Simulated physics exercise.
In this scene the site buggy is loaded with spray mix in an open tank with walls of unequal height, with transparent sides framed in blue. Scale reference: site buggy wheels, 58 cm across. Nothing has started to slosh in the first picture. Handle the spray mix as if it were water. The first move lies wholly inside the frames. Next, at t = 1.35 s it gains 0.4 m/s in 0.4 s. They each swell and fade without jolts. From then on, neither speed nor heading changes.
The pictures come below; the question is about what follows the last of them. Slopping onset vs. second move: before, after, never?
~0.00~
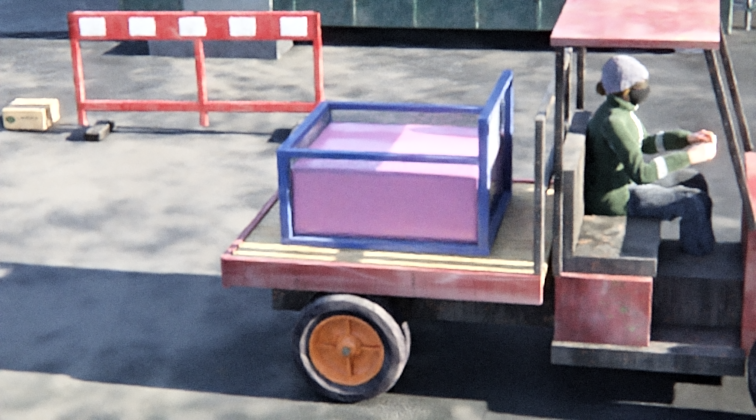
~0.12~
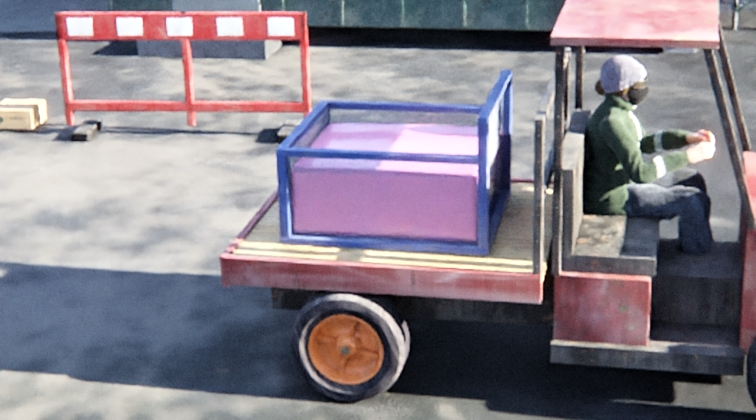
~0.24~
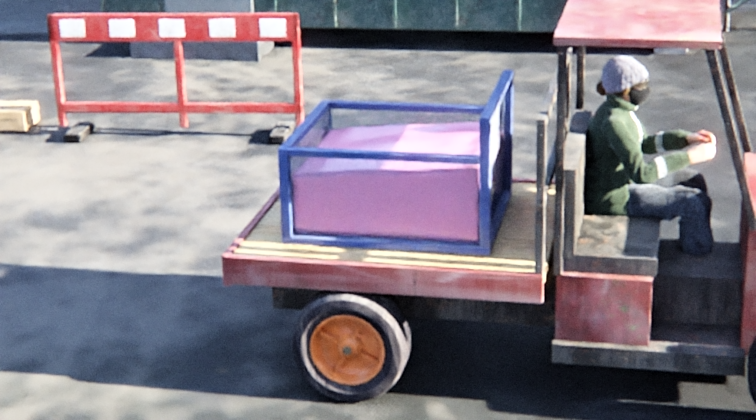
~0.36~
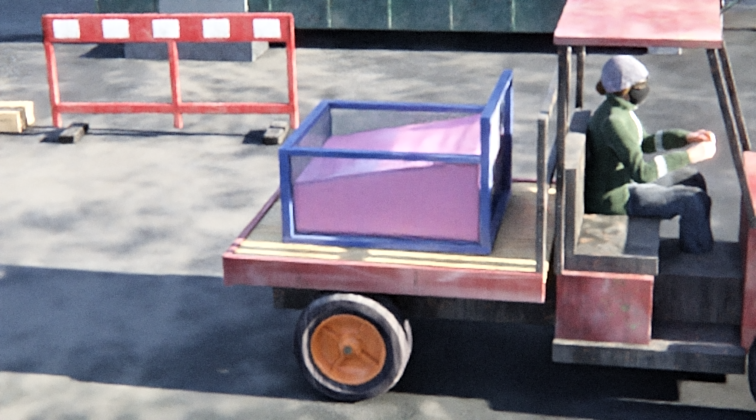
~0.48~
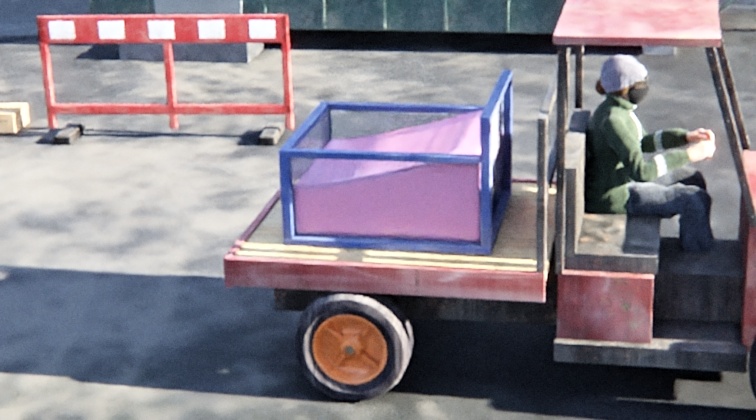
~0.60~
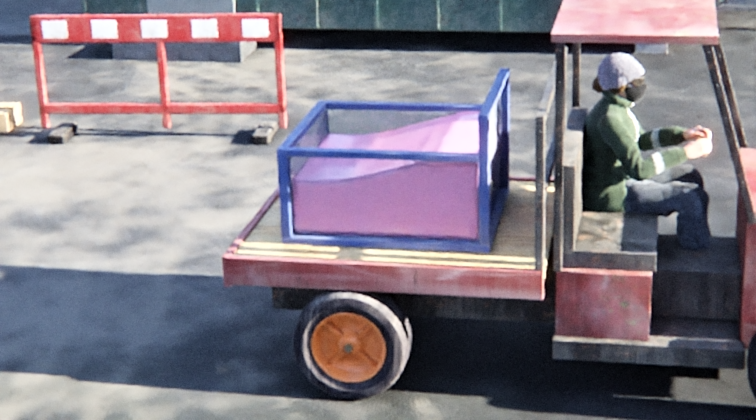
Never.
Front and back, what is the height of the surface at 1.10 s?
Front: 30 cm; back: 46 cm.
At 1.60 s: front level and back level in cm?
The front reads 42 cm and the back reads 32 cm.
After 1.10 s it stands 47 cm high behind and 29 cm in front; all of it is still inside.
After 1.60 s it stands 32 cm high behind and 41 cm in front; all of it is still inside.
After 2.30 s it stands 40 cm high behind and 30 cm in front; all of it is still inside.
After 4.74 s all of it is still inside.
